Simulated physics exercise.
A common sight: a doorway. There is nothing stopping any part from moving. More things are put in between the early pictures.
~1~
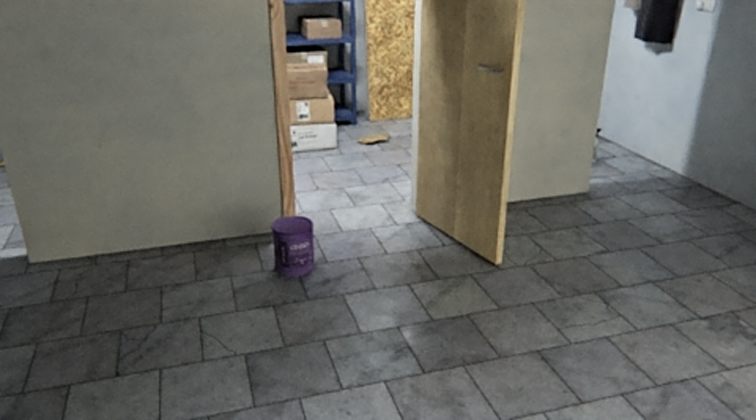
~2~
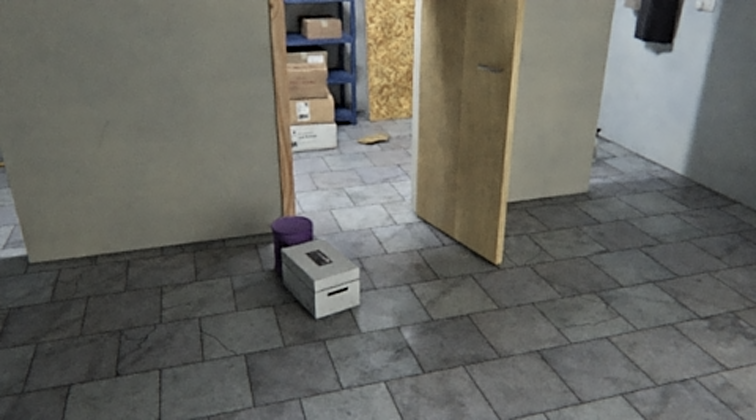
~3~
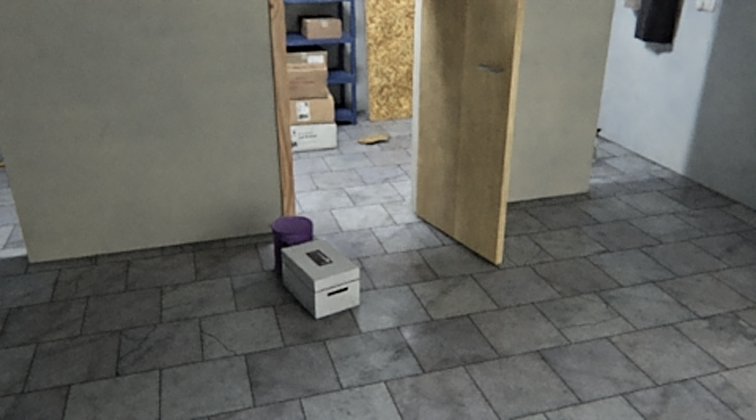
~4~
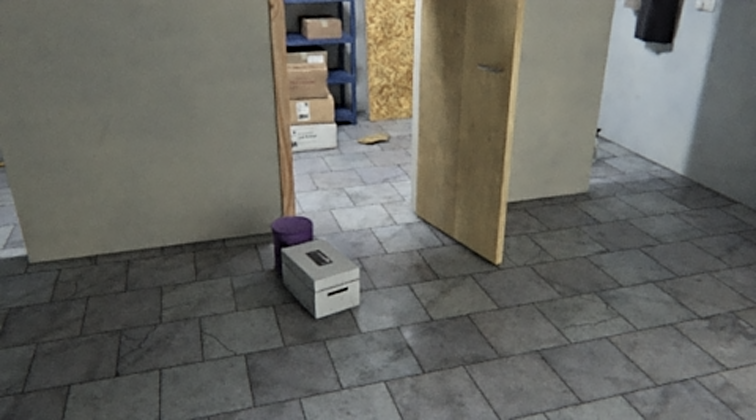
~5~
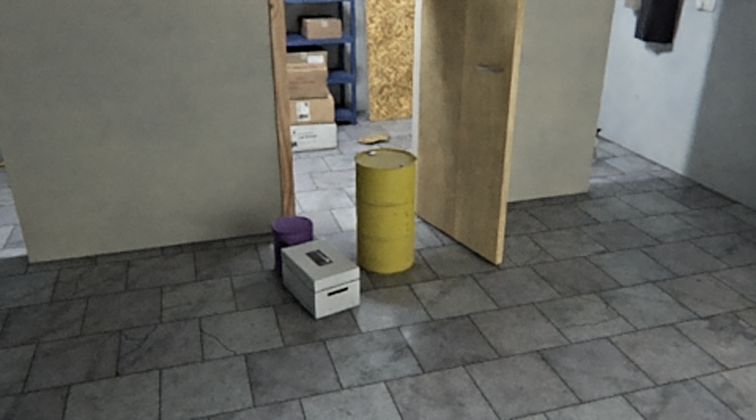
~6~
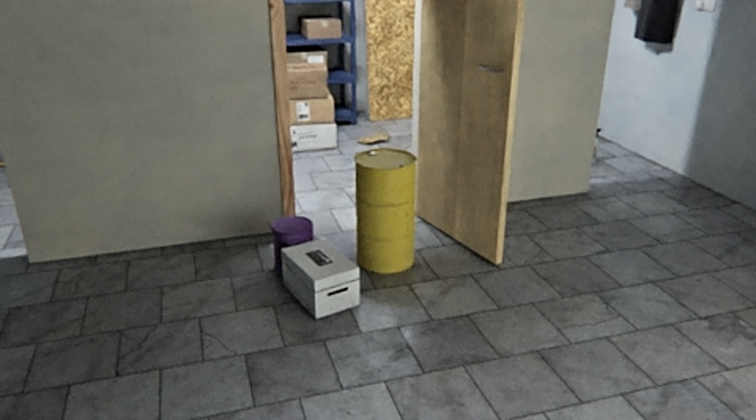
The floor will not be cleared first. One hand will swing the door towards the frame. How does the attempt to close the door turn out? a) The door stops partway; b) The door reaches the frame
a, the door stops partway.
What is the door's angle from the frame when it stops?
Close to 70 degrees, I'd say.
Then, 0.40 s on from there, open by 97°.
Then, 0.70 s on from there, open by 84°.
Then, 0.90 s on from there, open by 73°.
In the end, open by 69°; all 3 unmoved. At the end, from the last picture's camera, yellow drum near (385, 210).
